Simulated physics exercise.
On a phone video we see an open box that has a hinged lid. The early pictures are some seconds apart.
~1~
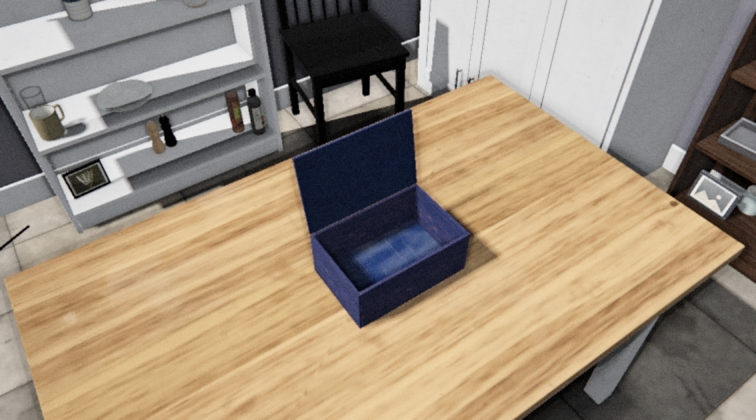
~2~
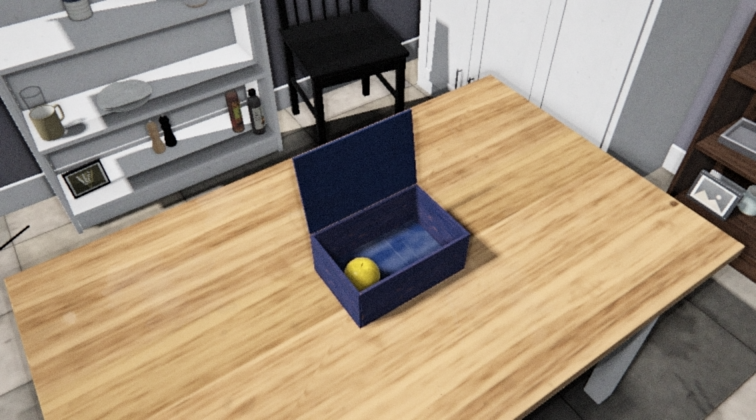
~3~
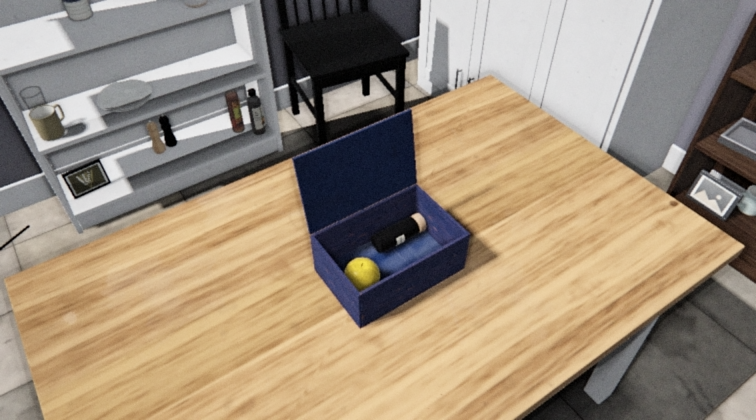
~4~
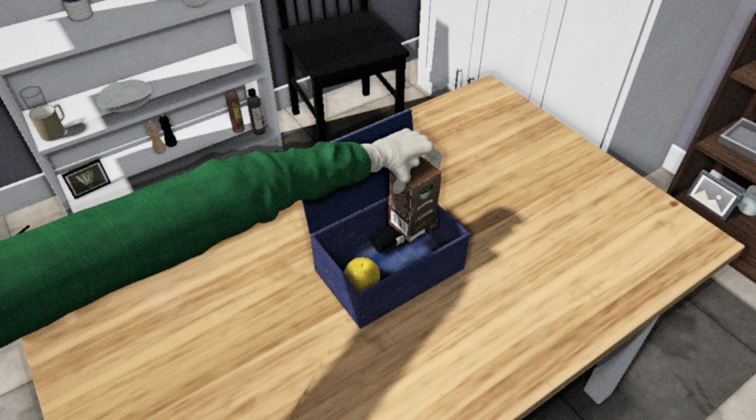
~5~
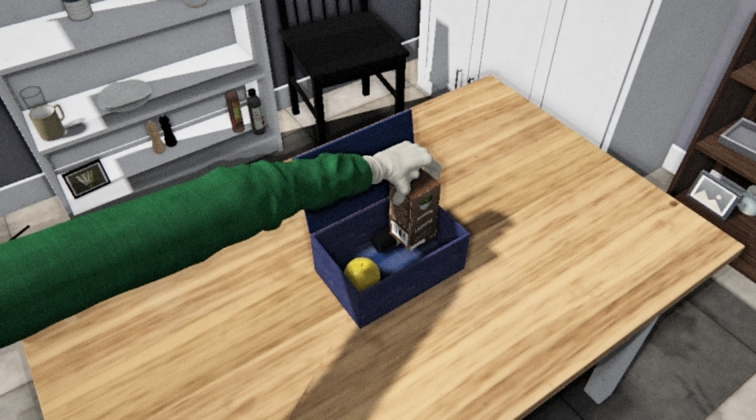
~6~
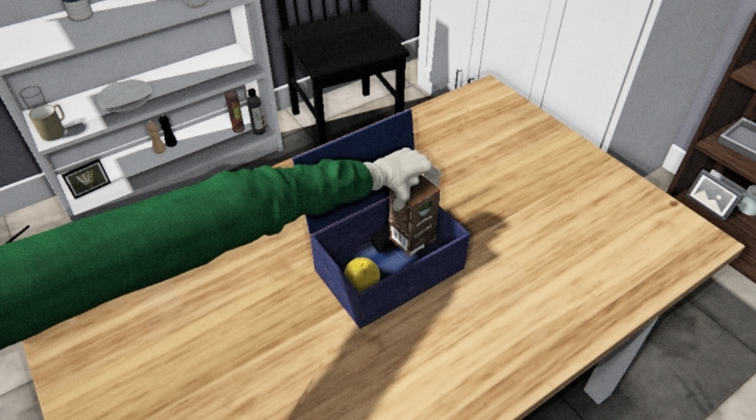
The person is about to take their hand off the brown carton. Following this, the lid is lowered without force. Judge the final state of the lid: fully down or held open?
The lid is not fully lowered.
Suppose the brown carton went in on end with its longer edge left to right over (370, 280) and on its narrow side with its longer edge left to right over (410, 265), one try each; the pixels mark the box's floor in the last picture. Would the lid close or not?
The lid goes all the way down the first time and goes all the way down the second time.
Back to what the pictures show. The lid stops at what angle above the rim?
The answer is about 45 degrees.
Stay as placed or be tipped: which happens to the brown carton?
Result: The brown carton remains as it was set.
Then, 0.80 s after the last picture, lid starting down; brown carton slid a little near (411, 229).
Then, 1.50 s after the last picture, lid 65° above the rim; brown carton slid about its own width near (412, 231).
Then, 2.70 s after the last picture, lid 43° above the rim; brown carton slid about its own width near (412, 231).
At rest, lid 43° above the rim; moved from the start, brown carton; the other 2 in place. Seen from the same camera at the end, brown carton near (412, 231).
